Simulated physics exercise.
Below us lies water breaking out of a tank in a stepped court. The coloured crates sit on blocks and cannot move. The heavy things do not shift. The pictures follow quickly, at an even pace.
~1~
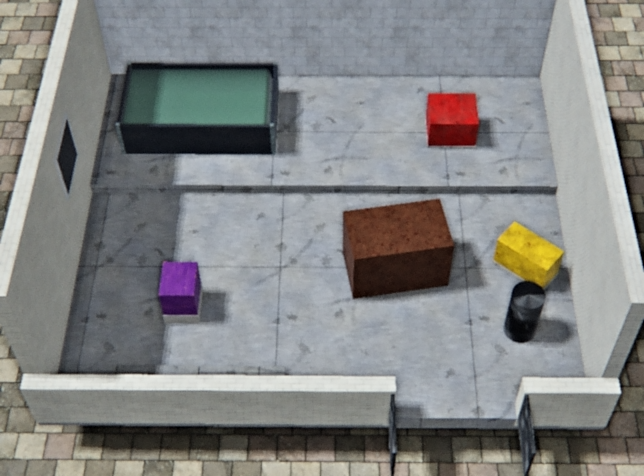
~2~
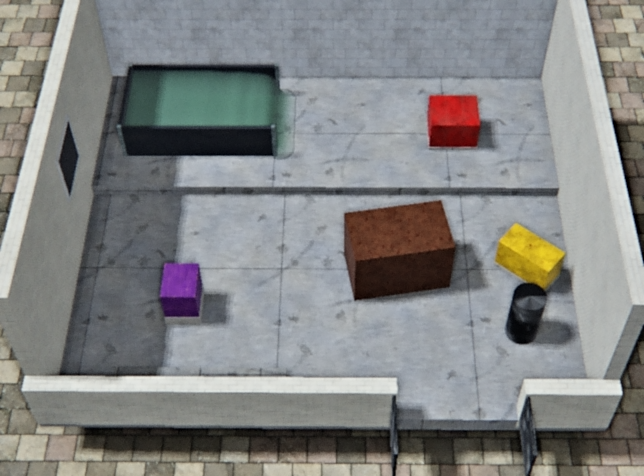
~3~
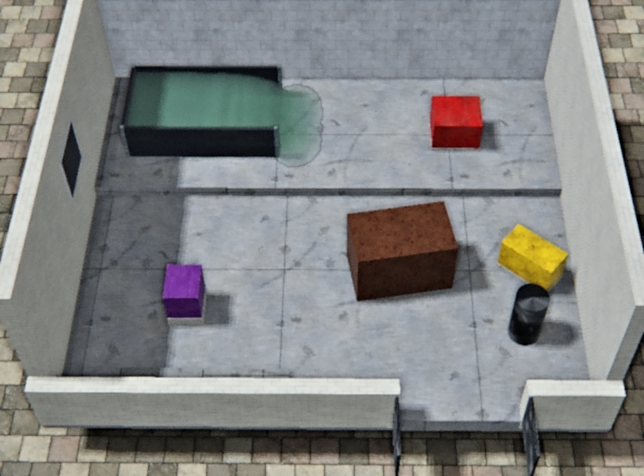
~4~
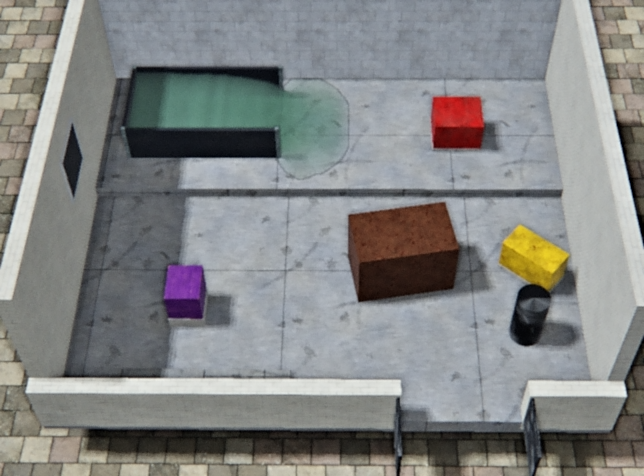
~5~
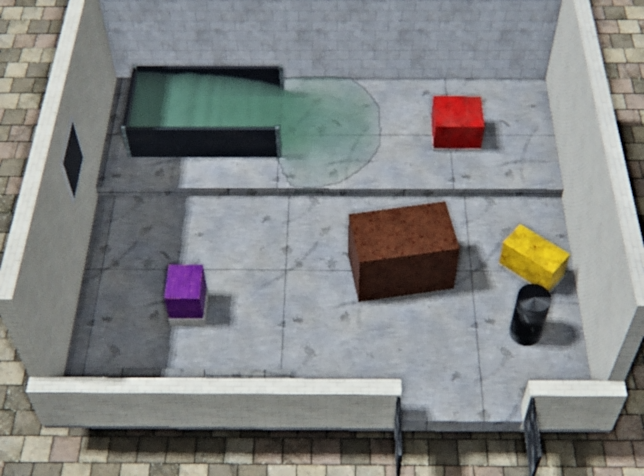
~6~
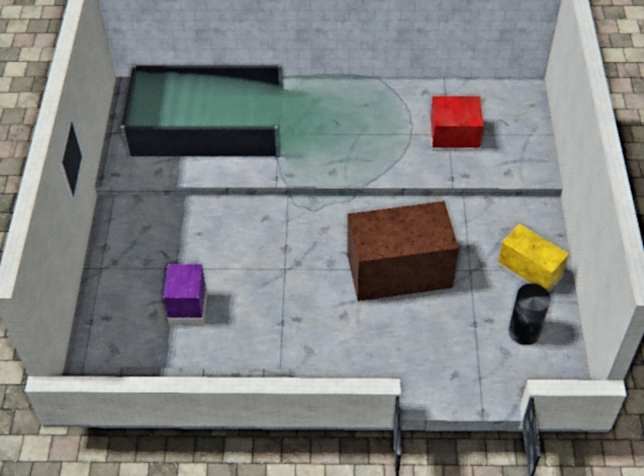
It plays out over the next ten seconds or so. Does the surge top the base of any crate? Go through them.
In the end: The red crate gets wet; the yellow crate gets wet; the purple crate stays dry.
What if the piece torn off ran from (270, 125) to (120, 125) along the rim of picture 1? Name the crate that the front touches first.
It is the one in purple.
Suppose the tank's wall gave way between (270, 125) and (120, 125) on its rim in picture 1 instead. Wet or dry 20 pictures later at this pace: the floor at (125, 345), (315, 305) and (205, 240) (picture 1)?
In turn: Flooded, under water, wet.
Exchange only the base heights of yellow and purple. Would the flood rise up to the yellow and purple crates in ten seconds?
Then: Yellow crate gets wet; purple crate is spared.
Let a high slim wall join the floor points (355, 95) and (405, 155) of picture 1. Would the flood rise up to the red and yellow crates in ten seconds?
One by one: Red is topped; yellow takes water.
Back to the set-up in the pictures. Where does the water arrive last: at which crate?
The purple-painted one.
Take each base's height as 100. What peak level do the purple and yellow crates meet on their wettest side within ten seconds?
In turn 30 and 350 per cent.
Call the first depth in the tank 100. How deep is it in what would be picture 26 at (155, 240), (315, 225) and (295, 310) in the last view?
In that order: 0, 0 and 0 per cent.
A moment on, water covers 20 % of the floor; the red crate water round its plinth, the yellow crate not reached, the purple crate not reached.
Next, water covers 30 % of the floor; the red crate water round its plinth, the yellow crate water round its plinth, the purple crate not reached.
Then, water covers 45 % of the floor; the red crate water round its plinth, the yellow crate water round its plinth, the purple crate not reached.
Later, water covers 55 % of the floor; the red crate water round its plinth, the yellow crate water round its plinth, the purple crate not reached.
In the end, water covers 75 % of the floor; the red crate was topped, the yellow crate was topped, the purple crate stayed above the water.
